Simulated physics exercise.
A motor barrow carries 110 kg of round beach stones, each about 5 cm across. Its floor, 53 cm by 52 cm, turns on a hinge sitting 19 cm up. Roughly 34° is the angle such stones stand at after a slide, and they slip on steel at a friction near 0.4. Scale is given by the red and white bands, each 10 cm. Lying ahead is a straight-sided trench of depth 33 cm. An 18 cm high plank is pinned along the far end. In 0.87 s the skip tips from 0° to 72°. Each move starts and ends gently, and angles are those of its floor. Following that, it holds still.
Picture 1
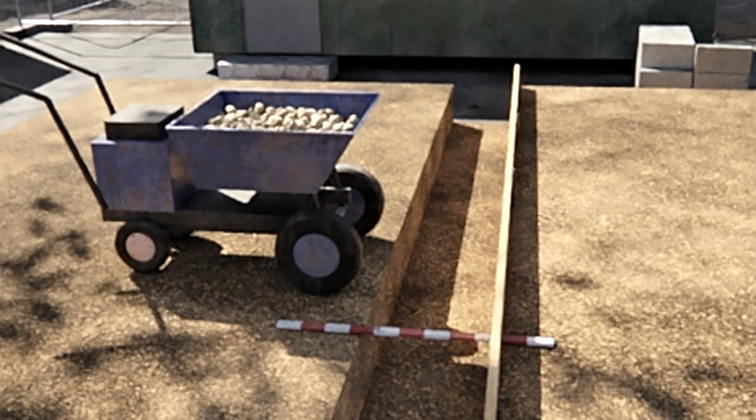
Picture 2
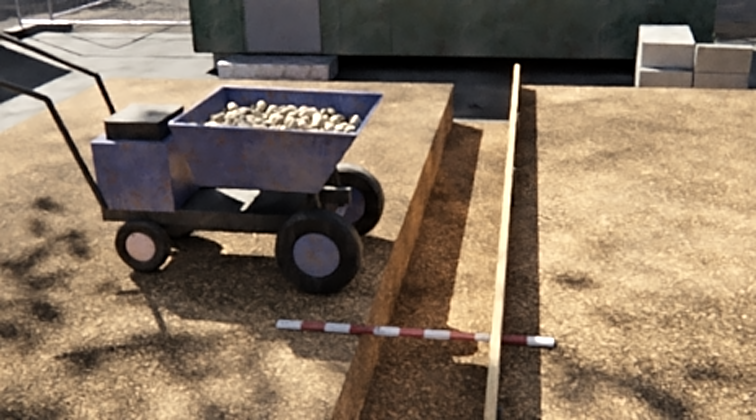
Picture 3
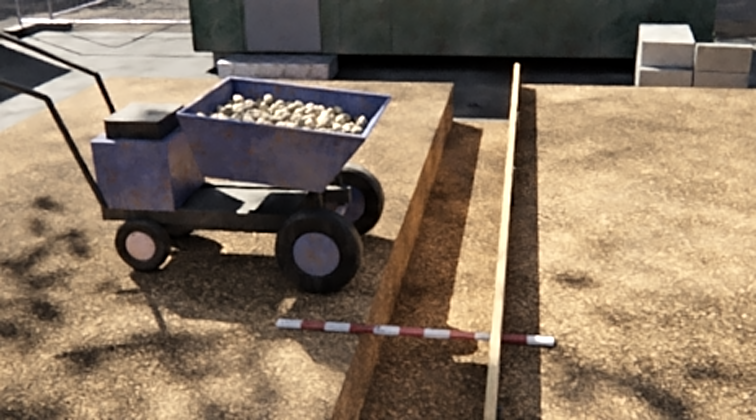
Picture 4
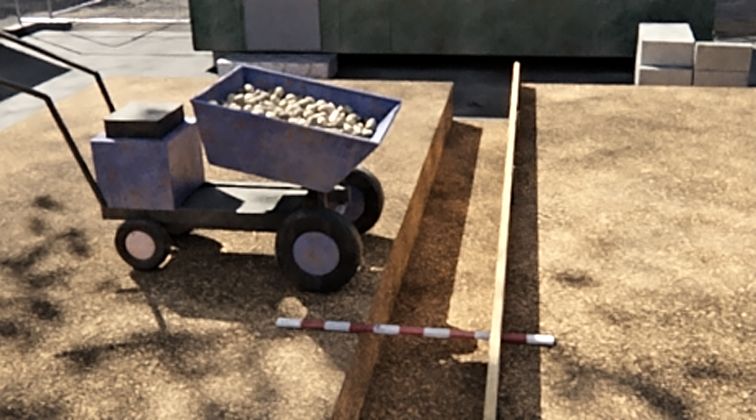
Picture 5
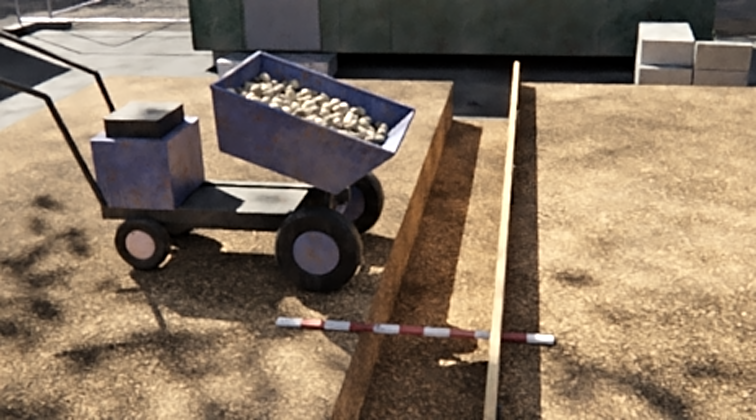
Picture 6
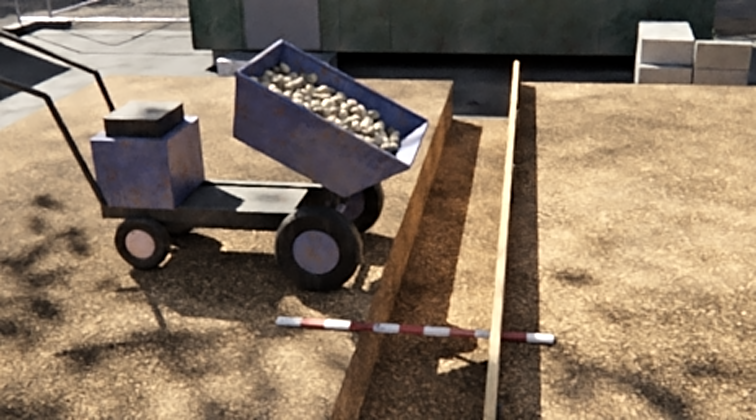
On sunlit, gravelly brown ground before a dark green container and pale blocks, the view looks down from a fixed, raised position. A blue motor barrow with black wheels and handles stands at left, its skip full of pale round stones, beside a straight trench with an upright plank and a red and white banded pole across it. The skip tilts steadily toward the right, its left end rising, while the barrow's base stays still.
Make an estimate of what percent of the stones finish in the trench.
About 79 percent.
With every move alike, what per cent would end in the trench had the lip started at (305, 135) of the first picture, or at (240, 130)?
First place roughly 100%, second roughly 90%.
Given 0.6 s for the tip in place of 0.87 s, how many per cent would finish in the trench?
Then about 70 per cent.
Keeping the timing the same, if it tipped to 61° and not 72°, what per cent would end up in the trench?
In that case some 55 per cent.
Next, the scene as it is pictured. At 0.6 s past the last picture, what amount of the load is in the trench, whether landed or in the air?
At that moment: Approx. 30 %.
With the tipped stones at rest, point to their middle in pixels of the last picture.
Roughly at pixel (472, 317).
Then, 0.3 s after the last picture the floor is at 61°, 100 % in the skip; the foremost stones are at (446, 203).
Then, 0.6 s after the last picture the floor is at 72°, 61 % in the skip, 29 % in the trench, 10 % past the trench; the foremost stones are at (551, 253).
Then, 1.0 s after the last picture the floor is at 72°, 19 % in the skip, 60 % in the trench, 21 % past the trench; the foremost stones are at (685, 277).
Then, 2.9 s after the last picture the floor is at 72°, 0 % in the skip, 79 % in the trench, 21 % past the trench; the foremost stones are past the picture's edge.
